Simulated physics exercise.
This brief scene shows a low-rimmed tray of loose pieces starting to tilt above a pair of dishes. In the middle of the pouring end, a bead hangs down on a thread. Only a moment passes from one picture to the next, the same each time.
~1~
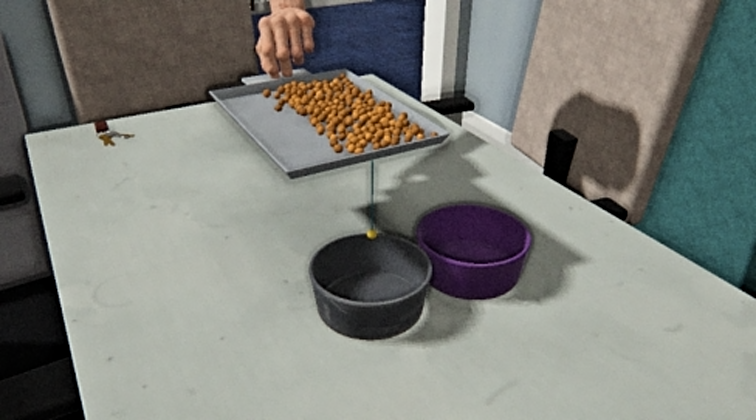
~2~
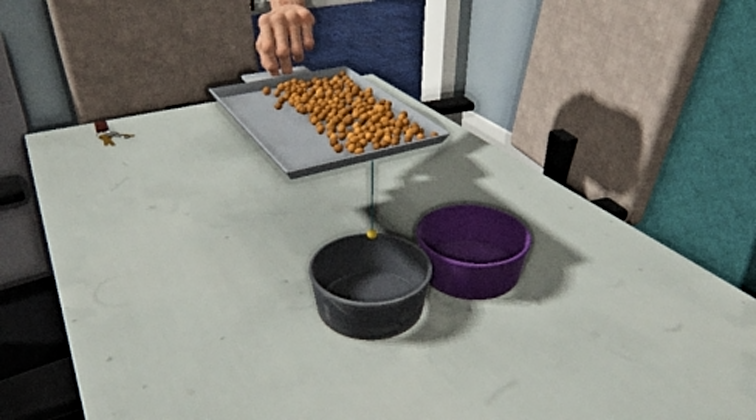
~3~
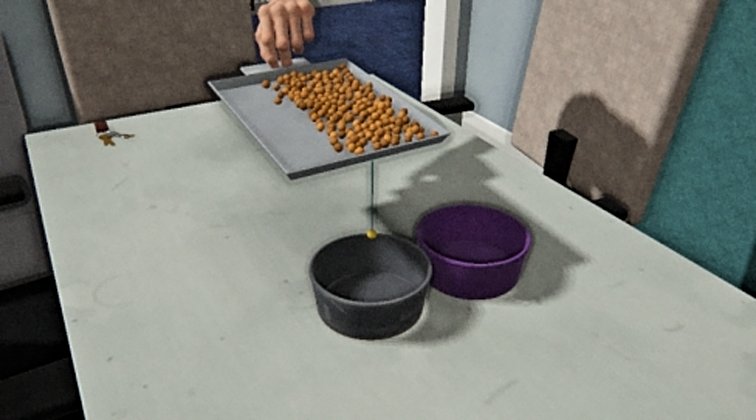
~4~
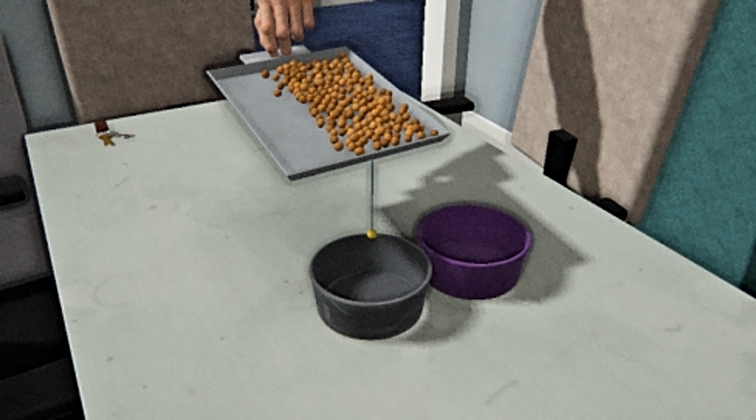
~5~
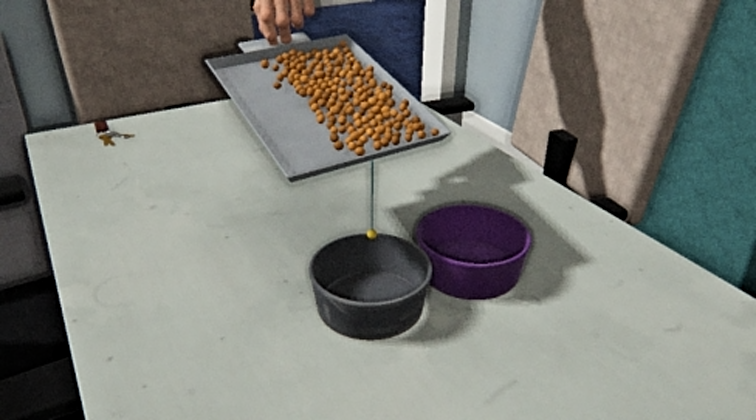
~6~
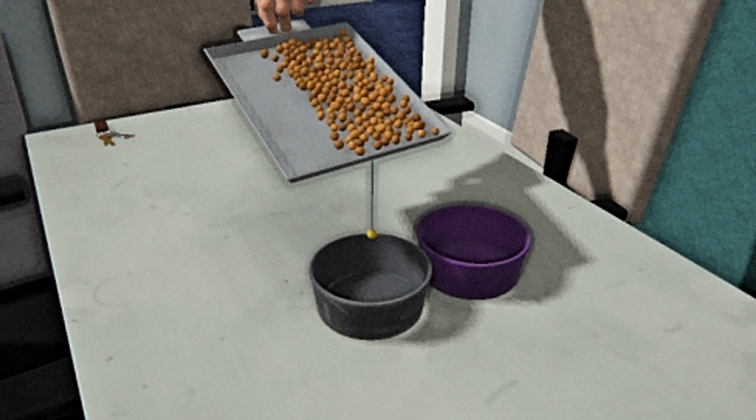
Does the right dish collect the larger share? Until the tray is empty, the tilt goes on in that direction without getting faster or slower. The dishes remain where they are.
More lands left.
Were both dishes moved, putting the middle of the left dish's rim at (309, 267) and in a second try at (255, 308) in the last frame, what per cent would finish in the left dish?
Trial 1 about 50 %, trial 2 about 20 %.
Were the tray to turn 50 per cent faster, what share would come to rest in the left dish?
Roughly 60%.
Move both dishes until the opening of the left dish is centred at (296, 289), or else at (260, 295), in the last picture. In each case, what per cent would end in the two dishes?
It comes to about 100 per cent the first time and about 90 per cent the second.
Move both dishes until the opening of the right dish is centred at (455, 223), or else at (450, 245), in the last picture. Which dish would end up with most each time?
The left-placed dish first, the left-placed dish second.
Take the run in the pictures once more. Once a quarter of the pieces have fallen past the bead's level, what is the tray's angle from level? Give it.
Angle: Close to 75°.
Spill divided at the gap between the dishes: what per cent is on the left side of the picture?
My estimate is some 90 per cent.
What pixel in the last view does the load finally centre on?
(362, 308).
Just after the last frame, tray tipped steeply; the larger part on the tray; just a few in the left dish; just a few outside both; about a tenth in the air.
A moment on, tray tipped past a quarter turn; roughly two thirds in the left dish; about a tenth in the right dish; roughly a quarter outside both; about a tenth in the air.
Further on, tray tipped past a quarter turn; roughly two thirds in the left dish; about a tenth in the right dish; roughly a quarter outside both.
When it is over, tray tipped past a quarter turn; roughly two thirds in the left dish; about a tenth in the right dish; roughly a quarter outside both.
